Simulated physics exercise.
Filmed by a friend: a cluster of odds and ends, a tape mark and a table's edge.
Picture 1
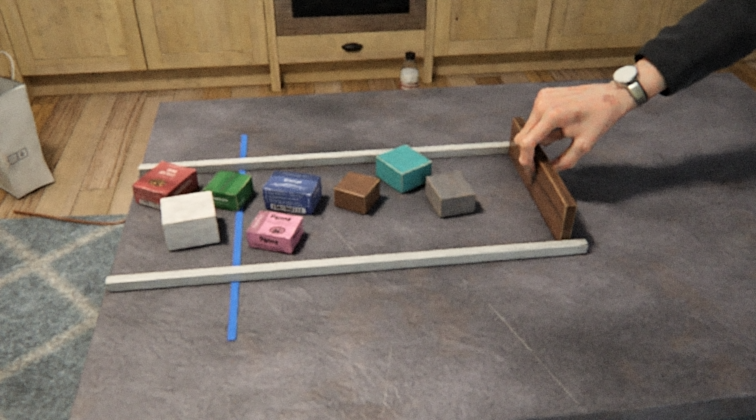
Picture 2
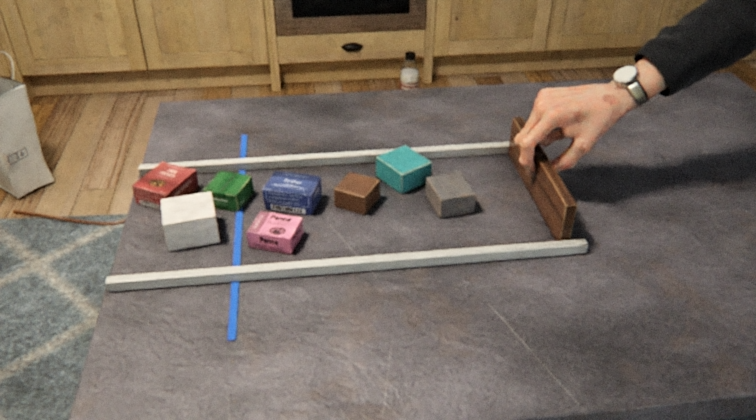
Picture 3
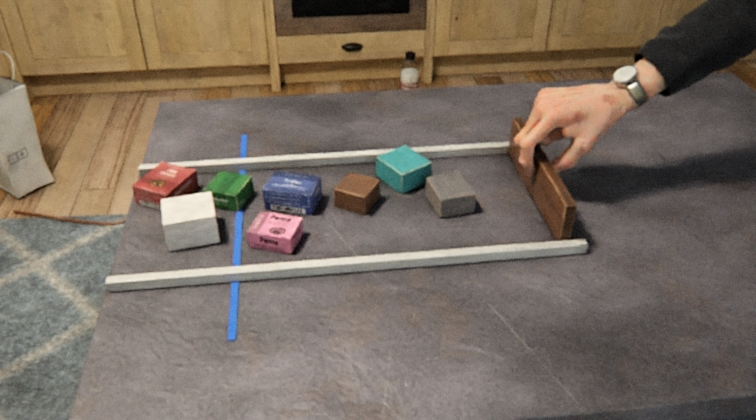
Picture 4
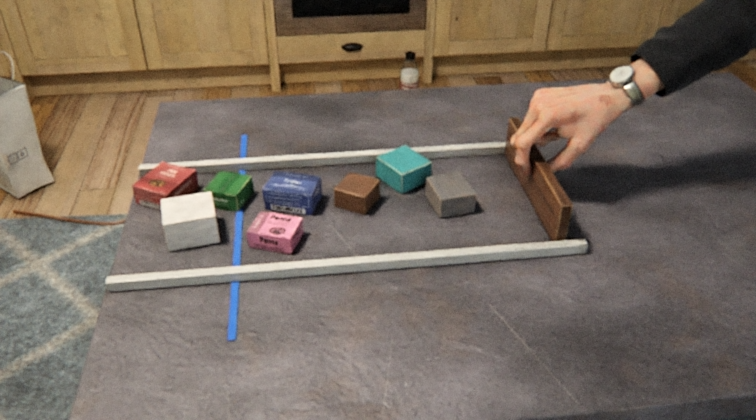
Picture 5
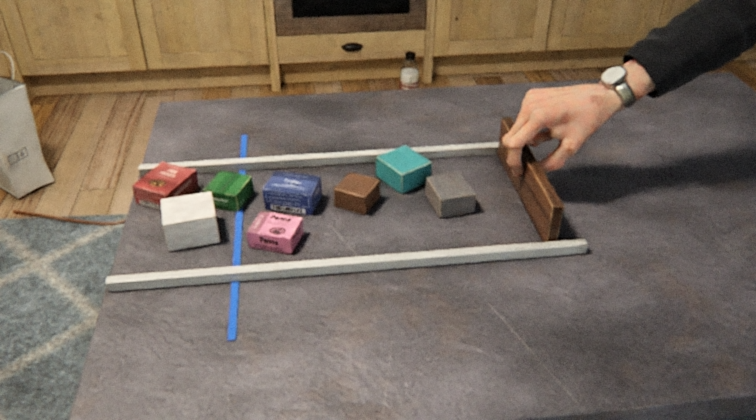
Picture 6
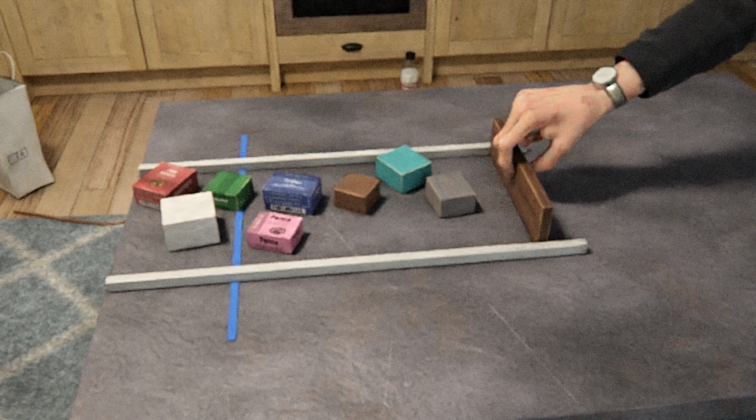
A hand with a wristwatch and dark sleeve holds a brown wooden board upright at the right of a dark grey table, seen from above in a kitchen with wooden cupboards. Between two pale rails sit red, white, green, blue, pink, brown, teal and grey blocks and boxes, with blue tape crossing at left. The hand slides the board slightly left, while the blocks and the view stay still.
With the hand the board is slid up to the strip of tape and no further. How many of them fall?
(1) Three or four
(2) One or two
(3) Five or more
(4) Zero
One or two.
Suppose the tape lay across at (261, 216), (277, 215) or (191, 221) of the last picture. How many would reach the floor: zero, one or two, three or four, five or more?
Either one or two; one to two; either three or four.
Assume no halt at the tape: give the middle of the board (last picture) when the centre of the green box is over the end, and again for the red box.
Points: About (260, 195) and about (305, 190).
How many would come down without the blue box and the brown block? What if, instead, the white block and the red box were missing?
First try 0, second try 1.
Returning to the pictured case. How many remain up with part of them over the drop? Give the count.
2 is the number.
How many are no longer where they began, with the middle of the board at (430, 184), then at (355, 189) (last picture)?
At first I count 2, and then 5.
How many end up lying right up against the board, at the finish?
In contact: 3.
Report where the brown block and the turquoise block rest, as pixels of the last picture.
The brown block stops around (182, 209); the turquoise block around (221, 176).
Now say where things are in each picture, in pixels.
In the first picture, red box (166, 186); white block (190, 220); green box (229, 191); board (539, 176); tape (239, 217).
In the second picture, white block (190, 221); brown block (357, 193).
In the third picture, green box (229, 191); blue box (293, 193).
In the fourth picture, red box (166, 186); board (535, 177).
In the fifth picture, white block (190, 221); grey block (450, 194).
In the sixth picture, red box (166, 186); white block (190, 221); green box (229, 191); board (518, 178); tape (239, 217).
Early on, none off yet; red box at rest near (166, 186); white block at rest near (190, 221); green box at rest near (229, 191).
Finally, the number that fall off is one or two; lost, green box and red box.
